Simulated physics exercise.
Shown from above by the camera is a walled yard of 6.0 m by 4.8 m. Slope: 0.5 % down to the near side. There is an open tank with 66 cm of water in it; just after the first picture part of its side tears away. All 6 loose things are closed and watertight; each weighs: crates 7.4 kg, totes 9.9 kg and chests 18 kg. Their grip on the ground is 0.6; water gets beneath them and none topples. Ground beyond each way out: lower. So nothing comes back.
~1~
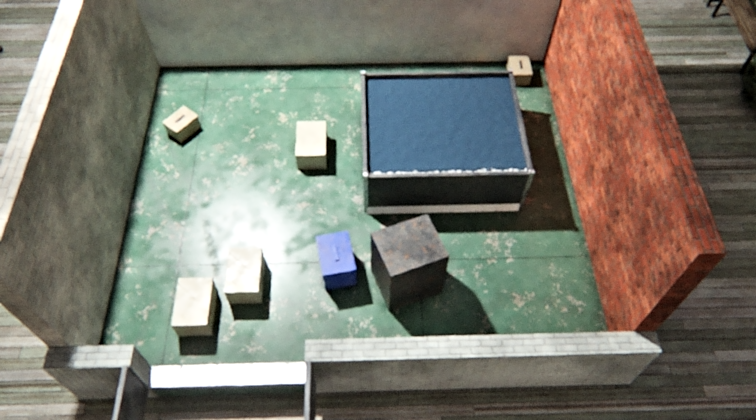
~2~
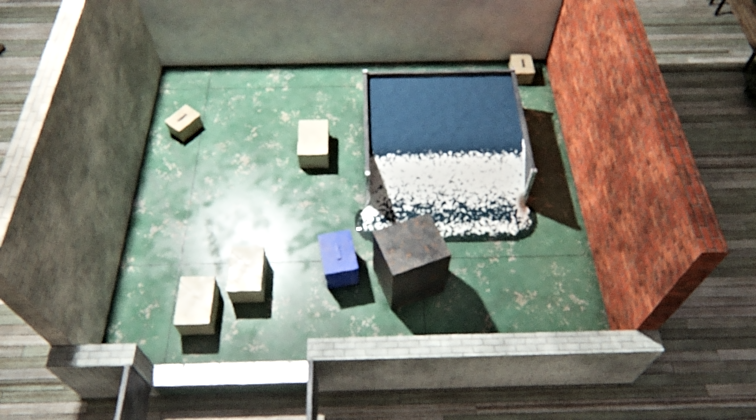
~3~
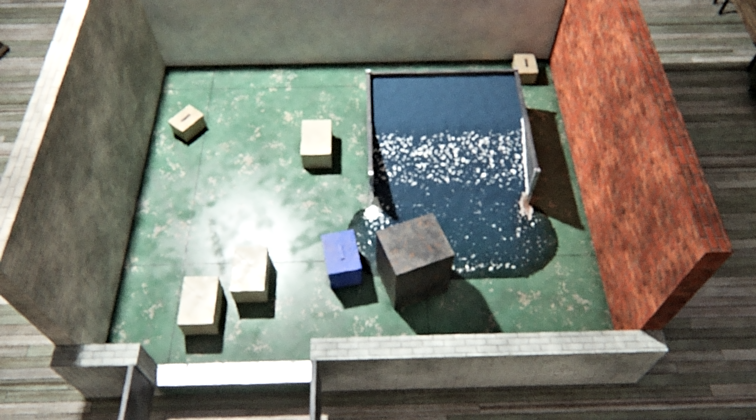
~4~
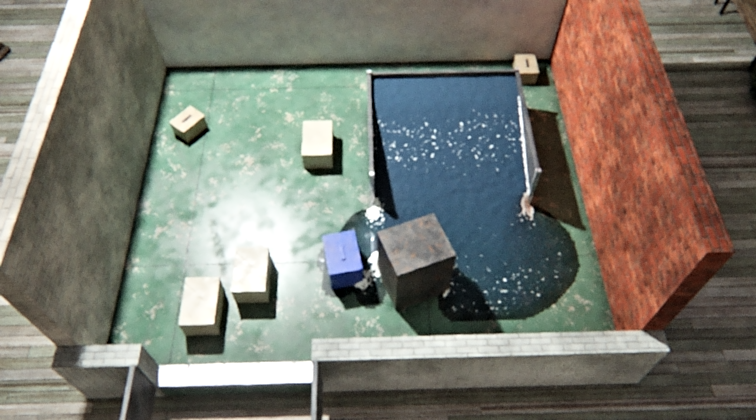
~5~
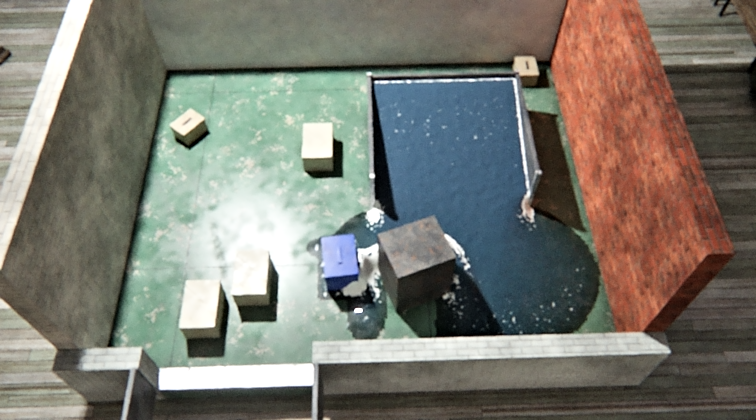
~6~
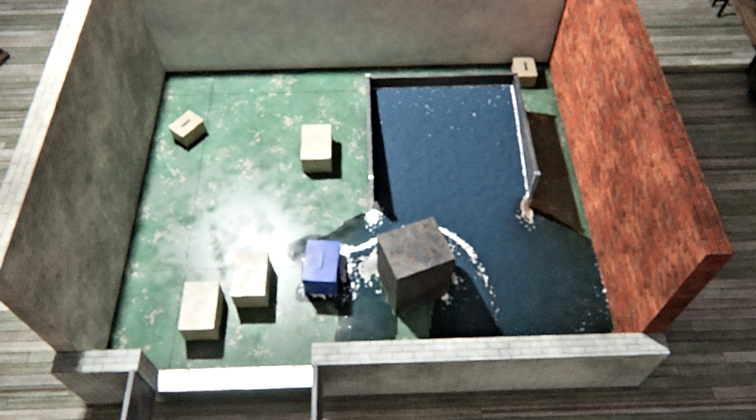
Water burst from the front of an open tank in a walled yard, spread across the green floor around a big gray block, and then pushed a blue chest slightly to the left.
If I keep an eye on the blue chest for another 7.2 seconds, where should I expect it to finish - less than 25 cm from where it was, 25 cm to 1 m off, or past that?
It should finish more than 1 m away.
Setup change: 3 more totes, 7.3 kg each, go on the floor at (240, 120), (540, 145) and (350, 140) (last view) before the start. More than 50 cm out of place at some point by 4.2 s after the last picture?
Spot by spot, in turn: Falls short, exceeds it, falls short.
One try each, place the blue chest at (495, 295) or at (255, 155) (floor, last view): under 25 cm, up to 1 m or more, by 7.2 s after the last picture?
Taken in turn, it is carried a long way and then glides a modest way.
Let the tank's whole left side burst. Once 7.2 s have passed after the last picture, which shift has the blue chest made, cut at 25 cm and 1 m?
Afterwards the blue chest stays almost motionless.
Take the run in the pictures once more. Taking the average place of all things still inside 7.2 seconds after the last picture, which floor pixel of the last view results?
I'd say about (254, 138) in the last view.
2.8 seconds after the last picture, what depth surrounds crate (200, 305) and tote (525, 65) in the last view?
About 19 and 21 cm.
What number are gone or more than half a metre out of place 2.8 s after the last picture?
The answer is 3.
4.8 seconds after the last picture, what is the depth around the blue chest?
I'd put it at about 8 cm.
Then, 0.9 s after the last picture the blue chest is near (228, 276), 1.3 m from its start, aground; 0 of 6 are out; 0 afloat.
Then, 2.8 s after the last picture the blue chest is near (159, 273), 2.1 m from its start, afloat; 0 of 6 are out; 4 afloat.
Then, 4.8 s after the last picture the blue chest is near (207, 178), 2.1 m from its start, aground; 0 of 6 are out; 2 afloat.
Then, 7.2 s after the last picture the blue chest is near (224, 147), 2.3 m from its start, afloat; 0 of 6 are out; 5 afloat.
